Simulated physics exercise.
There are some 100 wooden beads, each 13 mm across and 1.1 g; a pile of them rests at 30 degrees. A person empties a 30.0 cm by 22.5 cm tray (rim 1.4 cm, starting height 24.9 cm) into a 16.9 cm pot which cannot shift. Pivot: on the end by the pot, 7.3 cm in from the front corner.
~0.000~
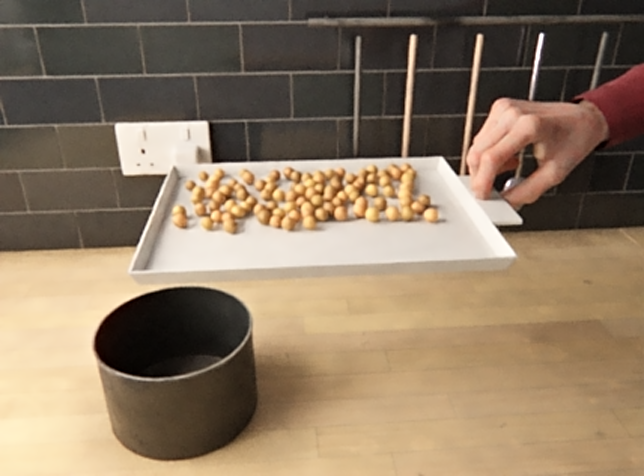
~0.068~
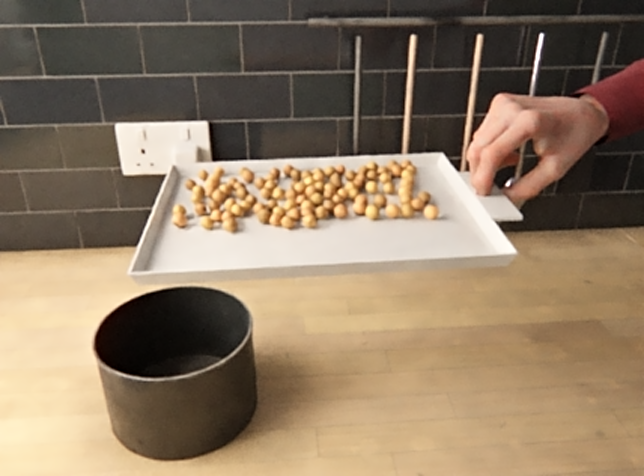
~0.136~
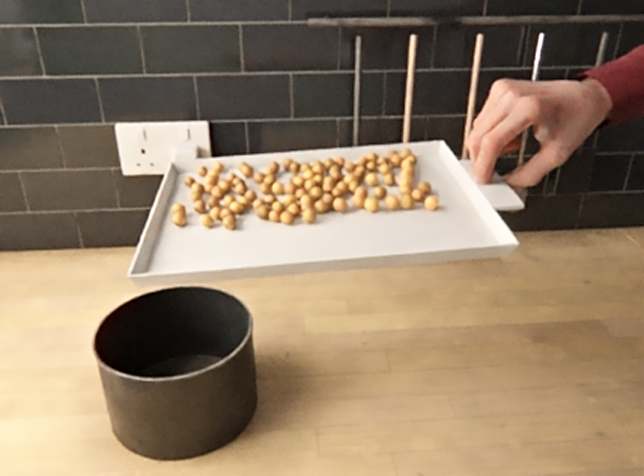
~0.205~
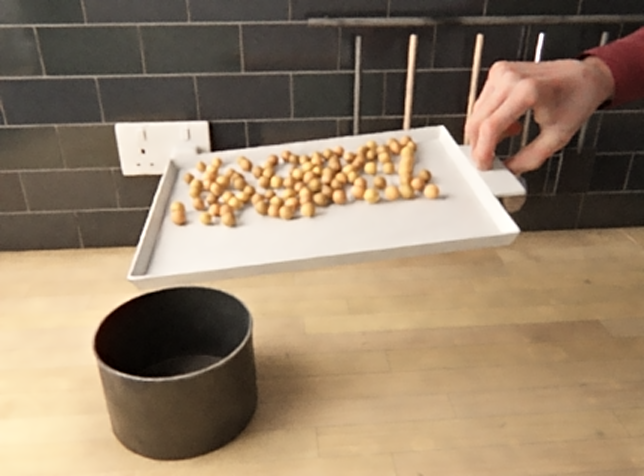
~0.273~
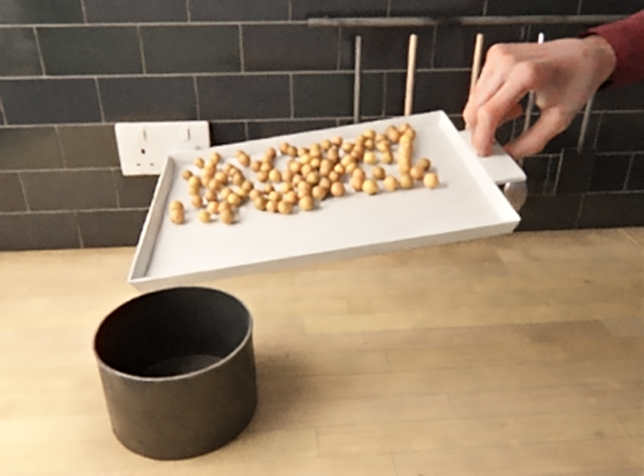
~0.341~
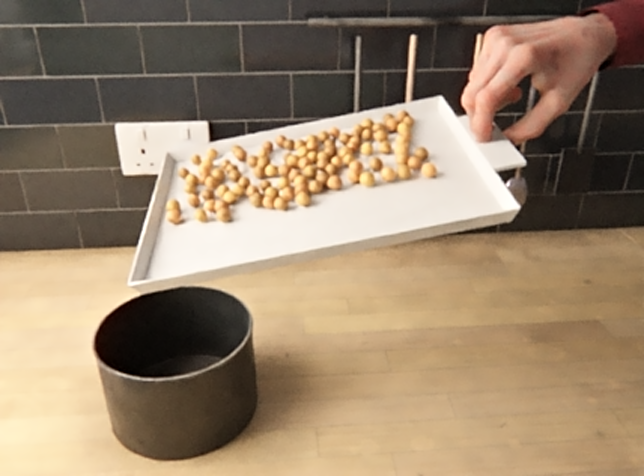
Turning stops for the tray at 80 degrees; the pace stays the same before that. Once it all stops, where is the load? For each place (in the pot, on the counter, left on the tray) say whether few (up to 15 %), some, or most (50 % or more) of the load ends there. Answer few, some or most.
Pot: Few; counter: Most; left on the tray: Few.
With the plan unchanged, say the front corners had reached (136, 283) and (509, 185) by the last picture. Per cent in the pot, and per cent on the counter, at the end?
You'd end with pot at 5 and counter at 95.
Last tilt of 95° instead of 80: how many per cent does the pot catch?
I'd say close to 5 percent.
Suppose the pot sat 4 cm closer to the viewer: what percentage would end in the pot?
It would come to roughly 35 percent.
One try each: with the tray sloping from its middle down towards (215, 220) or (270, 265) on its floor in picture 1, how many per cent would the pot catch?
First try: Around 65 percent; second try: Around 0 percent.
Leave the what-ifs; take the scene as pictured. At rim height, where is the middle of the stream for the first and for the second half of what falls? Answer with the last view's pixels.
Early half: About (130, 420); late half: (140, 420).
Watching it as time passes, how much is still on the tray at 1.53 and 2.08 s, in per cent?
Estimates: 85; 10.
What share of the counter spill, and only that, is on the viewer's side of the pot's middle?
Some 100 per cent.
Then, at 1.05 s, tilt 44 degrees; the tray holds 90 %, the pot 0 %.
After 1.53 s, tilt 65 degrees; the tray holds 85 %, the pot 0 %.
After 2.08 s, tilt 80 degrees; the tray holds 10 %, the pot 5 %.
In the end, at 3.3 s, pot 5 %, counter 95 %, tray 0 %.
